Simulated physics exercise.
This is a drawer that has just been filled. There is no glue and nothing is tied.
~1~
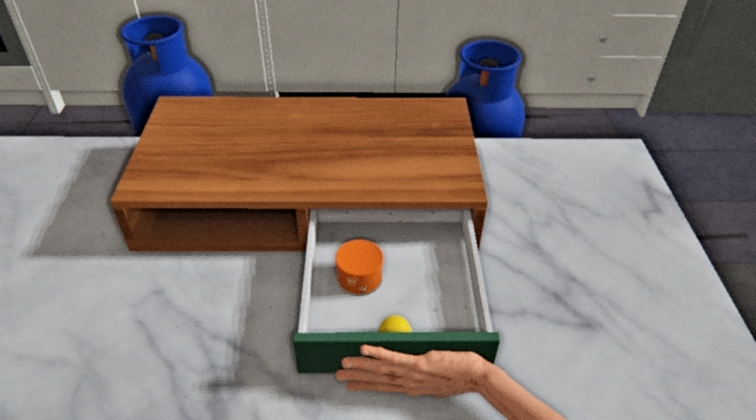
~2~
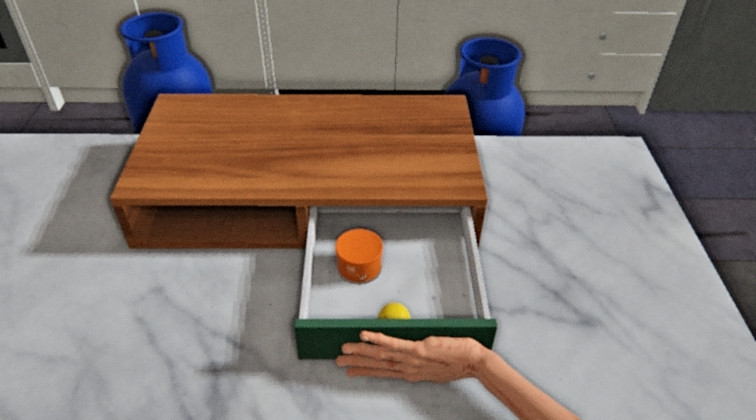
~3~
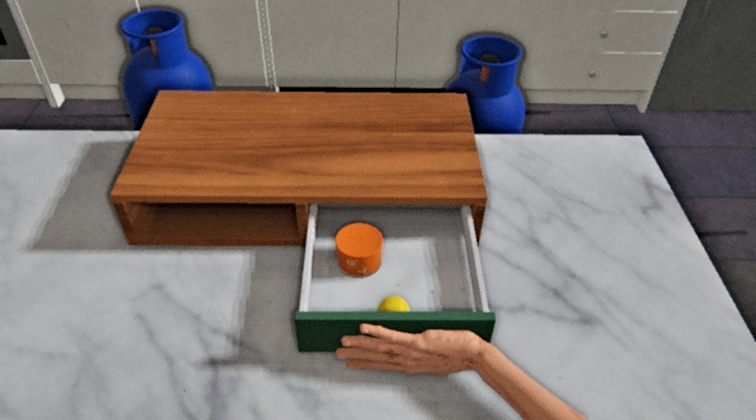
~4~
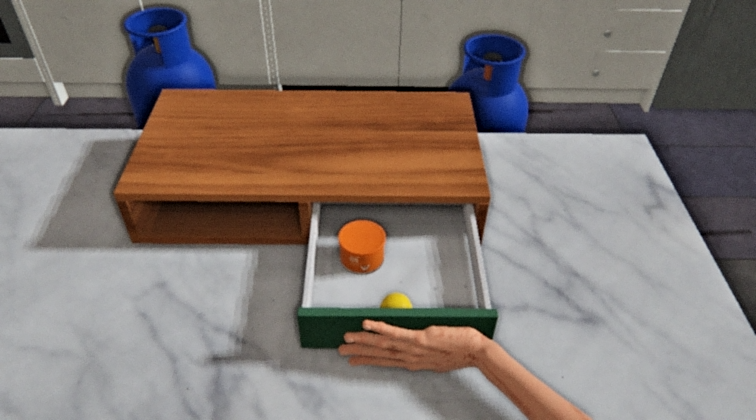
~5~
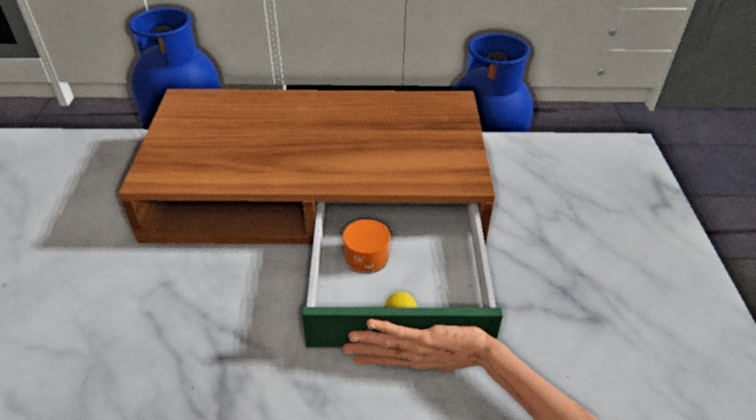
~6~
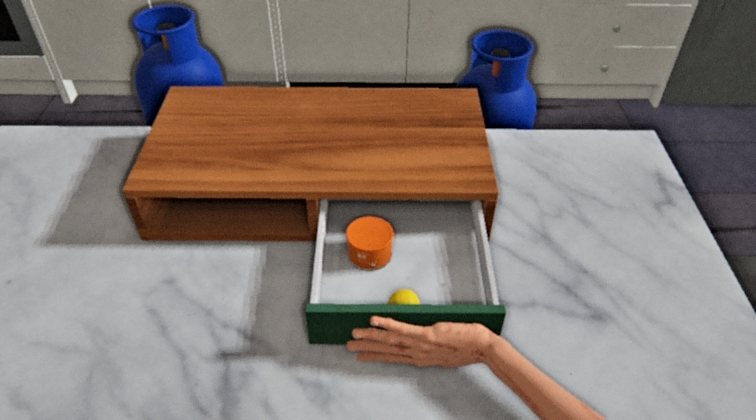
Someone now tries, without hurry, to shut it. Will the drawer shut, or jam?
It finishes its travel.
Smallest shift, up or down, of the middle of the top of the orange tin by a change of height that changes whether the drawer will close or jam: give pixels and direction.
Up, by 12 pixels.
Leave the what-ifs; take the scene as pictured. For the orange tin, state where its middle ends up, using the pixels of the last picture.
When everything stops, it's near (371, 153).
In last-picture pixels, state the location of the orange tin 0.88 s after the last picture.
Near (371, 169).
Then, 0.38 s on from there, drawer starting in.
Then, 0.66 s on from there, drawer about half in.
Then, 0.88 s on from there, drawer nearly in.
In the end, the drawer goes all the way in.
